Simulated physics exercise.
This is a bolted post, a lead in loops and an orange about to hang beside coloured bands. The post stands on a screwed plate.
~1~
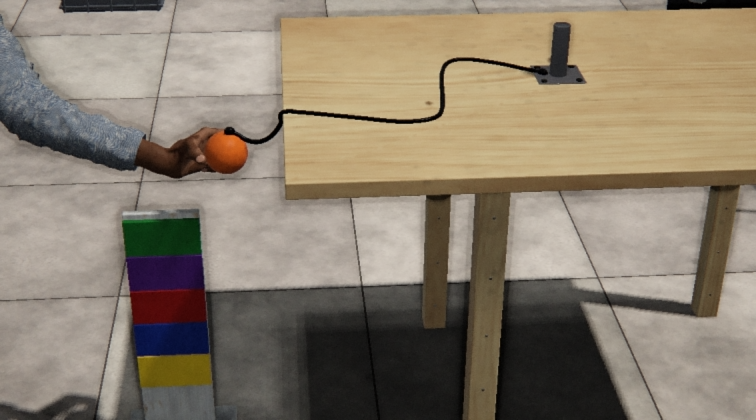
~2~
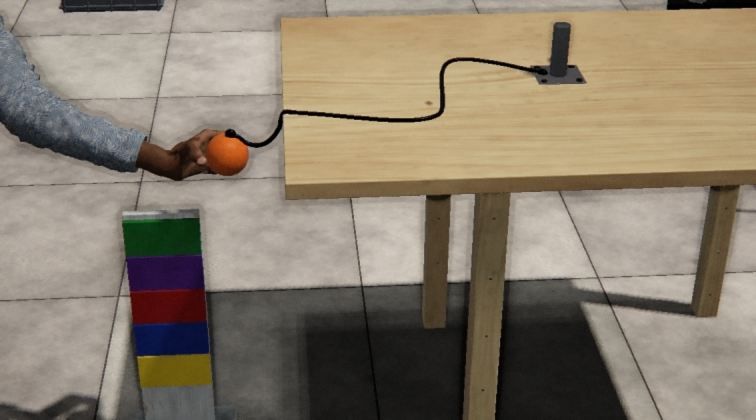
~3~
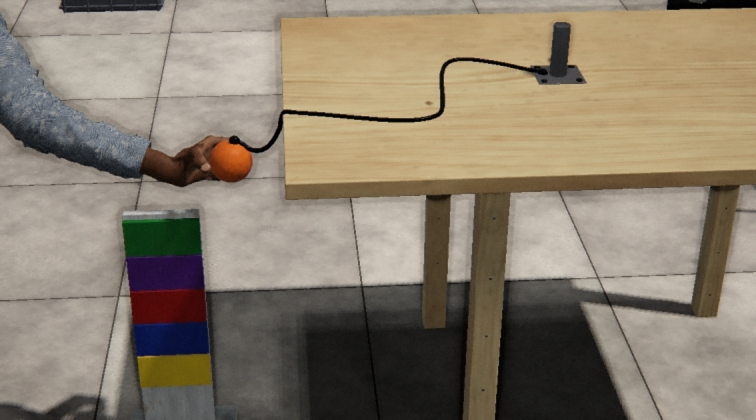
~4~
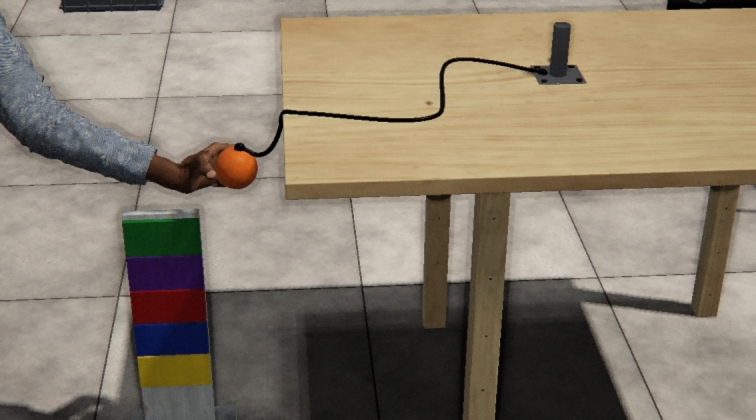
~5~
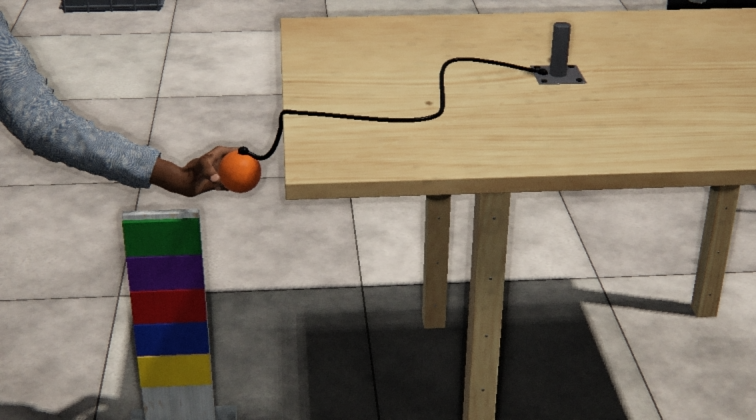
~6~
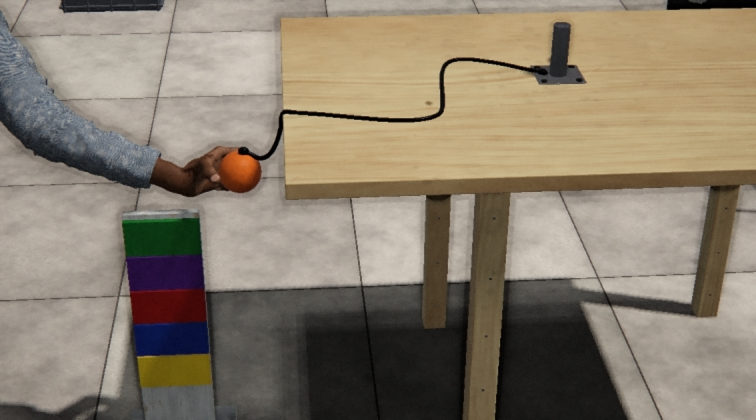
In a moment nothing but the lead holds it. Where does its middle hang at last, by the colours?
Its centre hangs level with the red band.
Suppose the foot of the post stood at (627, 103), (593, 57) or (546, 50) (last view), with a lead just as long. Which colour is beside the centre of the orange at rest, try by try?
Try by try: Purple; purple; red.
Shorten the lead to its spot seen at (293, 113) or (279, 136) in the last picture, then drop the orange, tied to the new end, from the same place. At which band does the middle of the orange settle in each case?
One after the other, green; purple.
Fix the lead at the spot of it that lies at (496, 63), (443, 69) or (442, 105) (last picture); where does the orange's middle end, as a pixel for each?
In that order: (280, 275), (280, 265) and (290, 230).
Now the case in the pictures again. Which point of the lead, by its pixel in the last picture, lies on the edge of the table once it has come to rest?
At (414, 120), roughly.
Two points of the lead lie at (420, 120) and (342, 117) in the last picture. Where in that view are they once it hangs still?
At (289, 90), then (281, 153).
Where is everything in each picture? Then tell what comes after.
In the first frame, orange (226, 153); green (162, 239); purple (165, 274); red (169, 308); blue (172, 340); yellow (175, 372).
In the second frame, orange (227, 155); lead through (505, 65) (443, 69) (443, 101) (385, 120) (300, 113).
In the third frame, orange (231, 161).
In the fourth frame, orange (236, 168); lead through (505, 65) (443, 69) (443, 101) (385, 120) (300, 113).
In the fifth frame, orange (240, 172).
In the sixth frame, orange (240, 172); lead through (505, 65) (443, 69) (443, 101) (385, 120) (300, 113).
Soon after, orange near (297, 260); level with purple.
After that, orange near (278, 277); level with red.
In the end, orange near (283, 283); level with red. Its middle rests at the red band.
